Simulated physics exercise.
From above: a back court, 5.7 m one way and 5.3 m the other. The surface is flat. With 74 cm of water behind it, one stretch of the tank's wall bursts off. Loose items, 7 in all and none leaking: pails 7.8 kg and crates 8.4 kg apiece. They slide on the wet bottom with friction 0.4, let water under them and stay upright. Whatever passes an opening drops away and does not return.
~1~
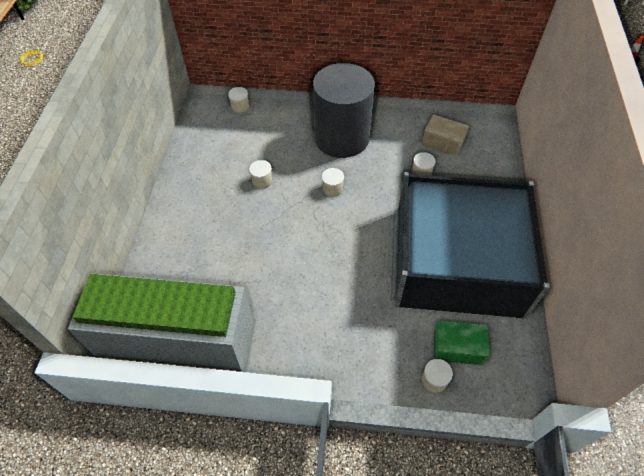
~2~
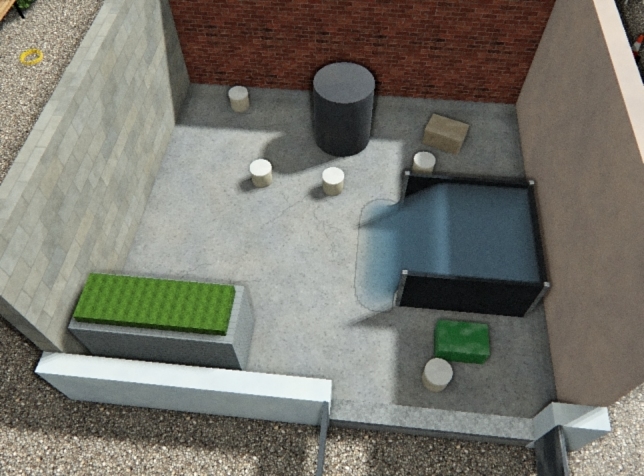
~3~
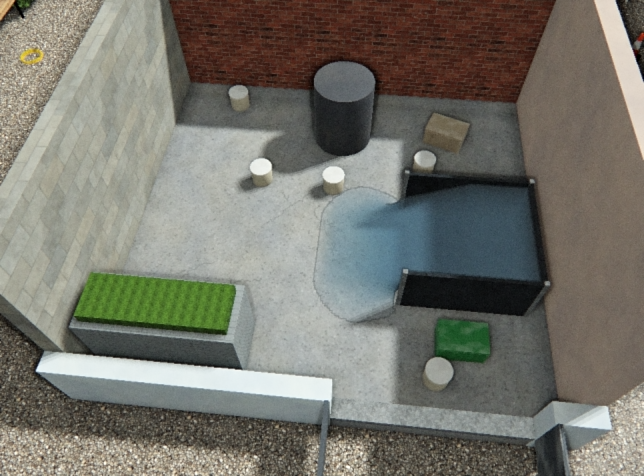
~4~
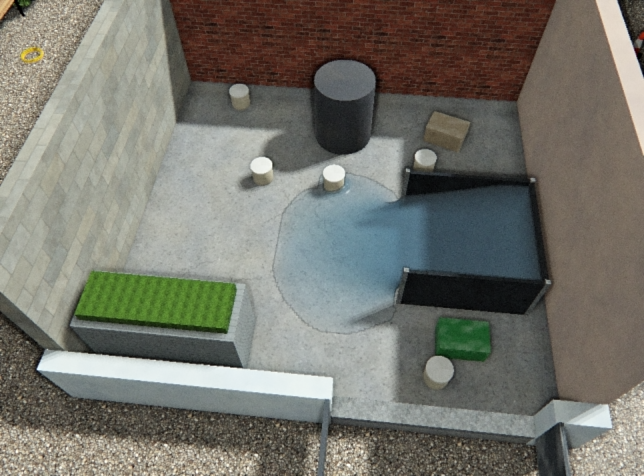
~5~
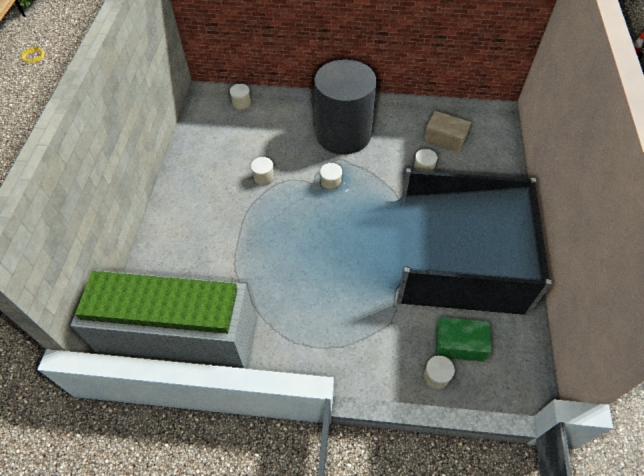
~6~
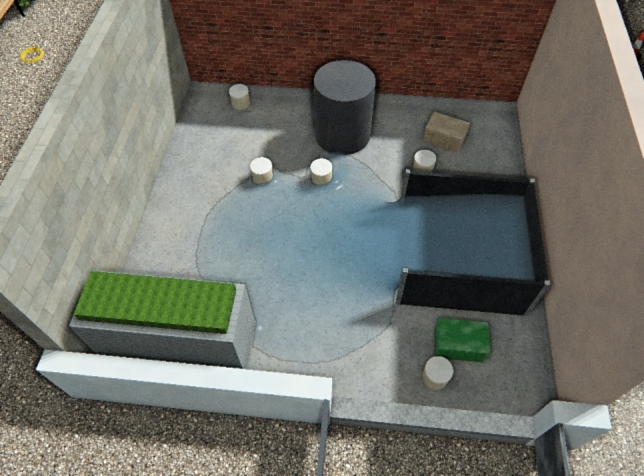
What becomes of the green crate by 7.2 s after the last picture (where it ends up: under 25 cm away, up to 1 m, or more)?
Green crate moves a short way.
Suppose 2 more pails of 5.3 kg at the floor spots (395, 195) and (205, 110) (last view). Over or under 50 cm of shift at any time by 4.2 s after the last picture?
In turn: Under, more.
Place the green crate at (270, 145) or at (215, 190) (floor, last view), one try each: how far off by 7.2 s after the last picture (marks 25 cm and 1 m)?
In turn: It travels far; it gets carried off.
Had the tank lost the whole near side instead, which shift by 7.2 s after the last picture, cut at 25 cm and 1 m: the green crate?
Then the green crate travels far.
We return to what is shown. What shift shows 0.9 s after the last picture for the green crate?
Roughly 0 cm by then.
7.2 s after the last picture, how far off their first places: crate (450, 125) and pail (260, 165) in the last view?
In that order: 120 cm, 200 cm.
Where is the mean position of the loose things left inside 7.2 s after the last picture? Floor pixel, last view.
At about (422, 204).
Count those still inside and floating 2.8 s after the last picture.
I count 2.
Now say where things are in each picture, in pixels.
In the first picture, the green crate at (463, 338), on the bottom; 2.4 m2 under water; 0 of 7 have shifted.
In the second picture, the green crate at (463, 337), on the bottom; water covers 3.3 m2; 0 of 7 have shifted.
In the third picture, the green crate at (464, 336) rests on the ground; water covers 4.6 m2; 0 of 7 have shifted.
In the fourth picture, the green crate at (465, 335), on the bottom; 6.0 m2 under water; 0 of 7 have shifted.
In the fifth picture, the green crate at (465, 335), on the bottom; water covers 7.7 m2; 1 of 7 have shifted.
In the sixth picture, the green crate at (464, 335) rests on the ground; water covers 9.5 m2; 1 of 7 have shifted.
Then, 0.9 s after the last picture the green crate is near (464, 335), 0.0 m from its start, aground; 0 of 7 are out; 0 afloat.
Then, 2.8 s after the last picture the green crate is near (464, 335), 0.0 m from its start, aground; 0 of 7 are out; 2 afloat.
Then, 4.8 s after the last picture the green crate is near (494, 339), 0.4 m from its start, aground; 0 of 7 are out; 1 afloat.
Then, 7.2 s after the last picture the green crate is near (525, 349), 0.7 m from its start, afloat; 0 of 7 are out; 3 afloat.
